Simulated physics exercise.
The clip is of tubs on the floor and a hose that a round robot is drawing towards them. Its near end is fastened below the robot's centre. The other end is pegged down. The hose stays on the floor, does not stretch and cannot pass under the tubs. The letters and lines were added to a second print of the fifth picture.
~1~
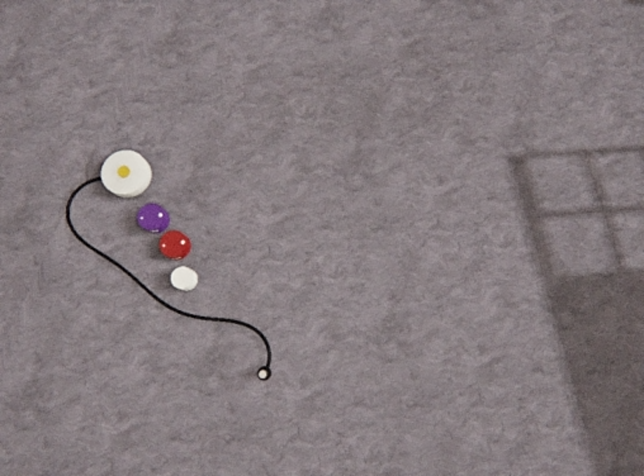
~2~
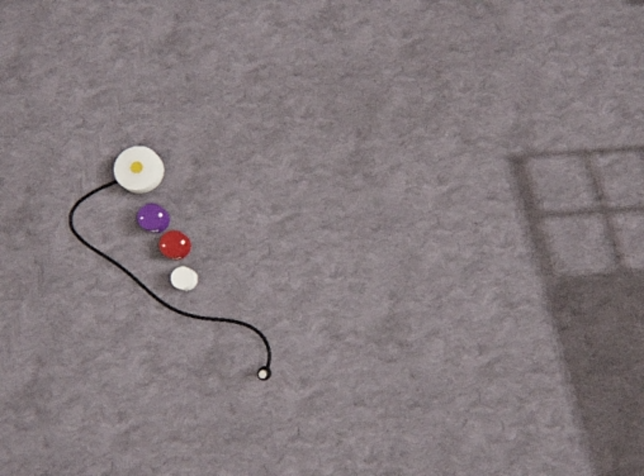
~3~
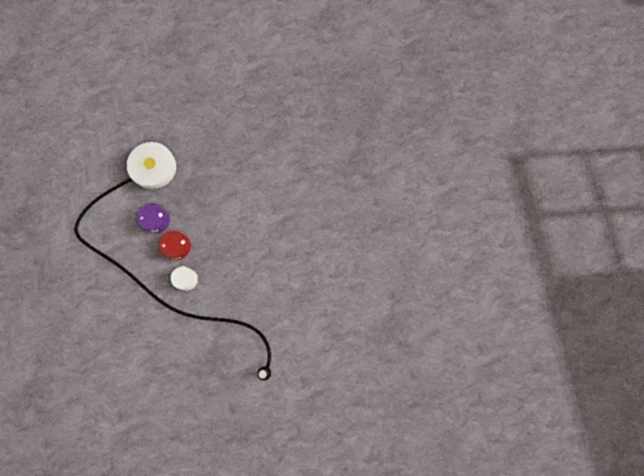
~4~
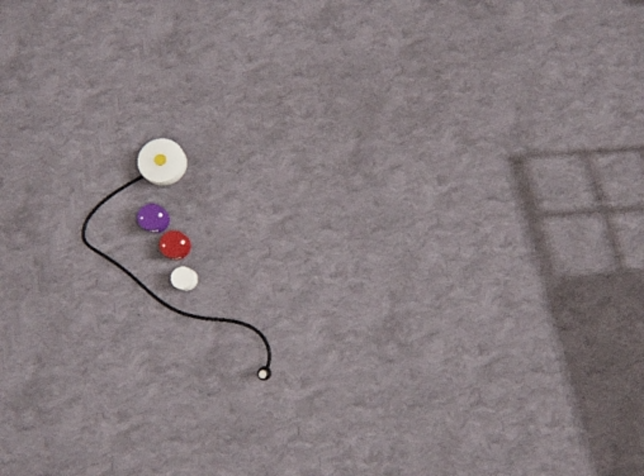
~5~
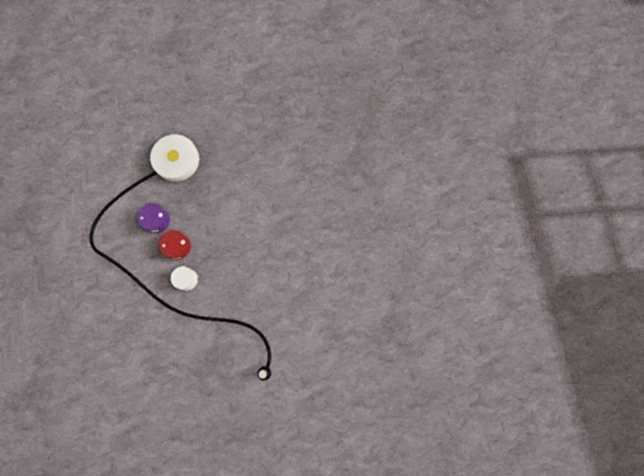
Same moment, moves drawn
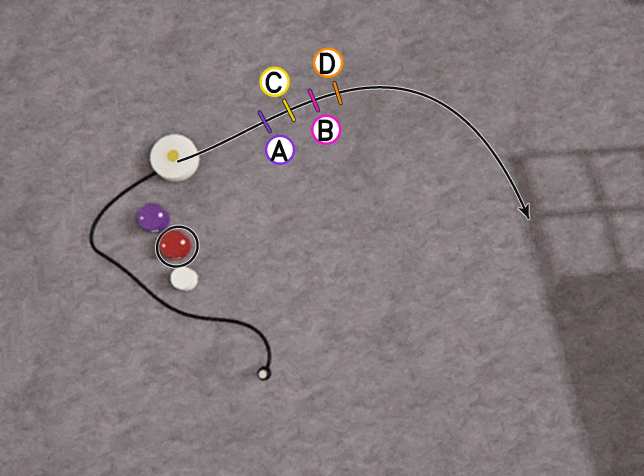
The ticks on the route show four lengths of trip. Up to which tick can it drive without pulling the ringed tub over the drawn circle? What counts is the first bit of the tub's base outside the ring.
At C, and not beyond.
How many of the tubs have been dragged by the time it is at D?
By then, three.
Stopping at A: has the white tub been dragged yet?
No.
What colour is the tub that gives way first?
The purple one.
On the marked copy, A at (265, 122); B at (314, 100); C at (289, 110); D at (338, 93); the ring at (177, 246); the route from (178, 162) via (380, 87) to (529, 218).
Taking C. A third of the way, robot (216, 142); red tub (176, 245).
Two thirds of the way, robot (256, 122); red tub (176, 245).
When it is over, robot (288, 107); red tub (176, 246); purple tub (180, 219); the red tub is still in its ring.
As for the rest, A is safe but short; B drags the ringed tub to (194, 249); D drags the ringed tub to (213, 247).
